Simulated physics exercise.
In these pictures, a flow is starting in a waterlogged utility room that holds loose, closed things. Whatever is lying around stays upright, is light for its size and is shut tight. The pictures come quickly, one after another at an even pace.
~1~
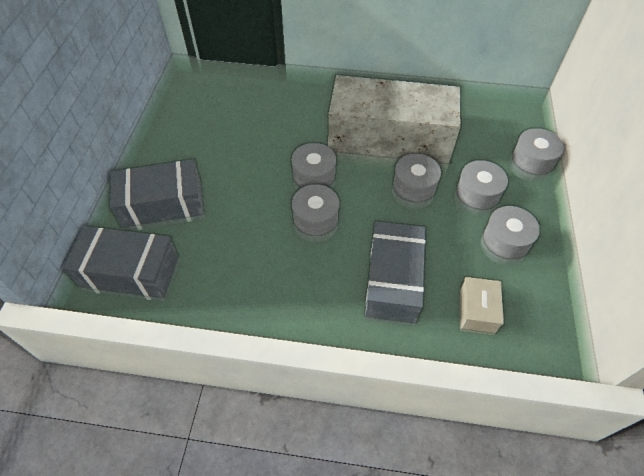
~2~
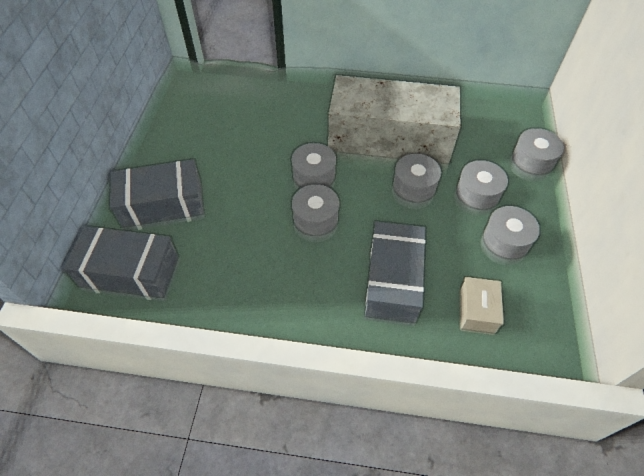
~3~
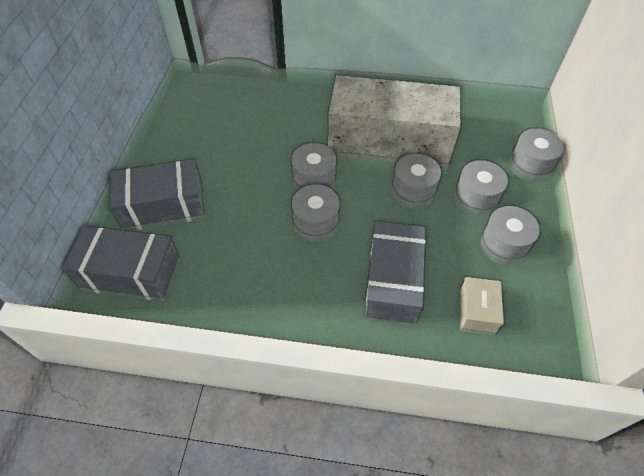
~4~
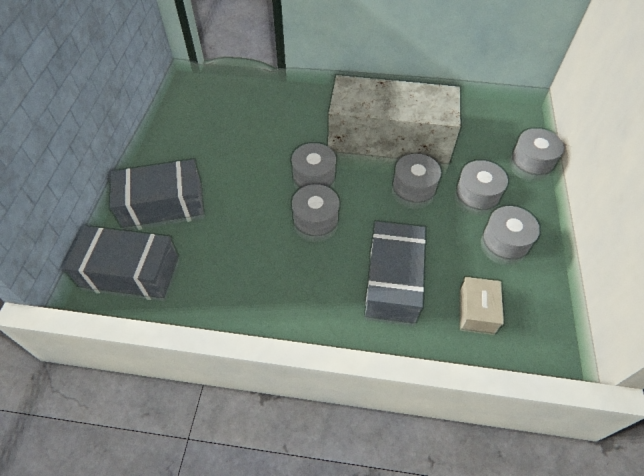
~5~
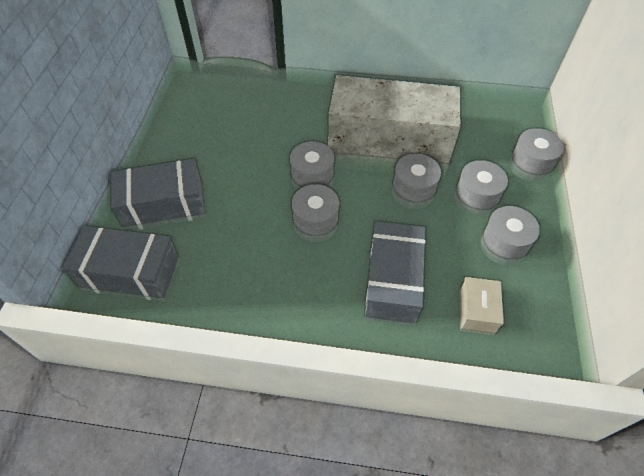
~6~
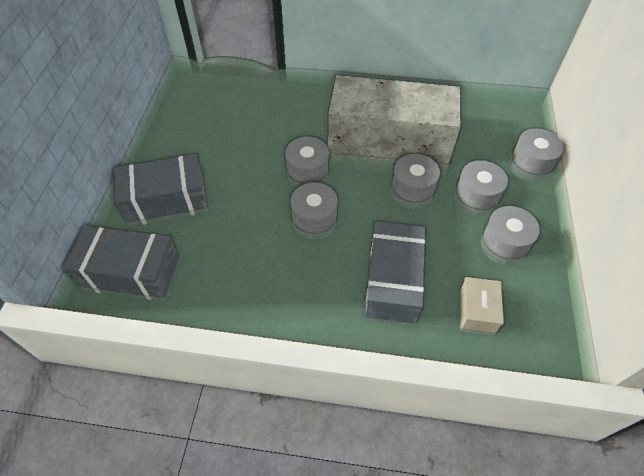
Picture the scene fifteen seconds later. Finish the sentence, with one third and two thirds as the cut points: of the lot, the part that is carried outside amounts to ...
... less than one third.
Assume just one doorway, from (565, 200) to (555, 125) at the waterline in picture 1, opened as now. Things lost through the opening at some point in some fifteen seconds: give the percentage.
I'd put it near 70 percent.
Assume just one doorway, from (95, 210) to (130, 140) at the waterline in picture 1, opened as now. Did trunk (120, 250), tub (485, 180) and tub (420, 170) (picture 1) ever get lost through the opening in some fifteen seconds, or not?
Looking at them in turn, number one is flushed away, number two is held back, and number three is held back.
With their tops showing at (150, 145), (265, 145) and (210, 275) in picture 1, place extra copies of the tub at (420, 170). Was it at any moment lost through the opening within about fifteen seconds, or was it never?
In order: Leaves the room, leaves the room, never leaves.
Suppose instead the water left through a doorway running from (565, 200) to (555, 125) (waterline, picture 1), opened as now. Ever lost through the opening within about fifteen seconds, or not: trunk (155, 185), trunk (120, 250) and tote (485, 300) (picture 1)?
Item one: Remains; item two: Remains; item three: Leaves.
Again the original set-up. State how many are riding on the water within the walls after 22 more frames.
8.
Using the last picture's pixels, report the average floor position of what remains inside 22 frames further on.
About (358, 196).
A moment on, 0 of 10 are out; 10 afloat.
Next, 0 of 10 are out; 10 afloat.
Later, 2 of 10 are out; 8 afloat.
In the end, 3 of 10 are out; 7 afloat.
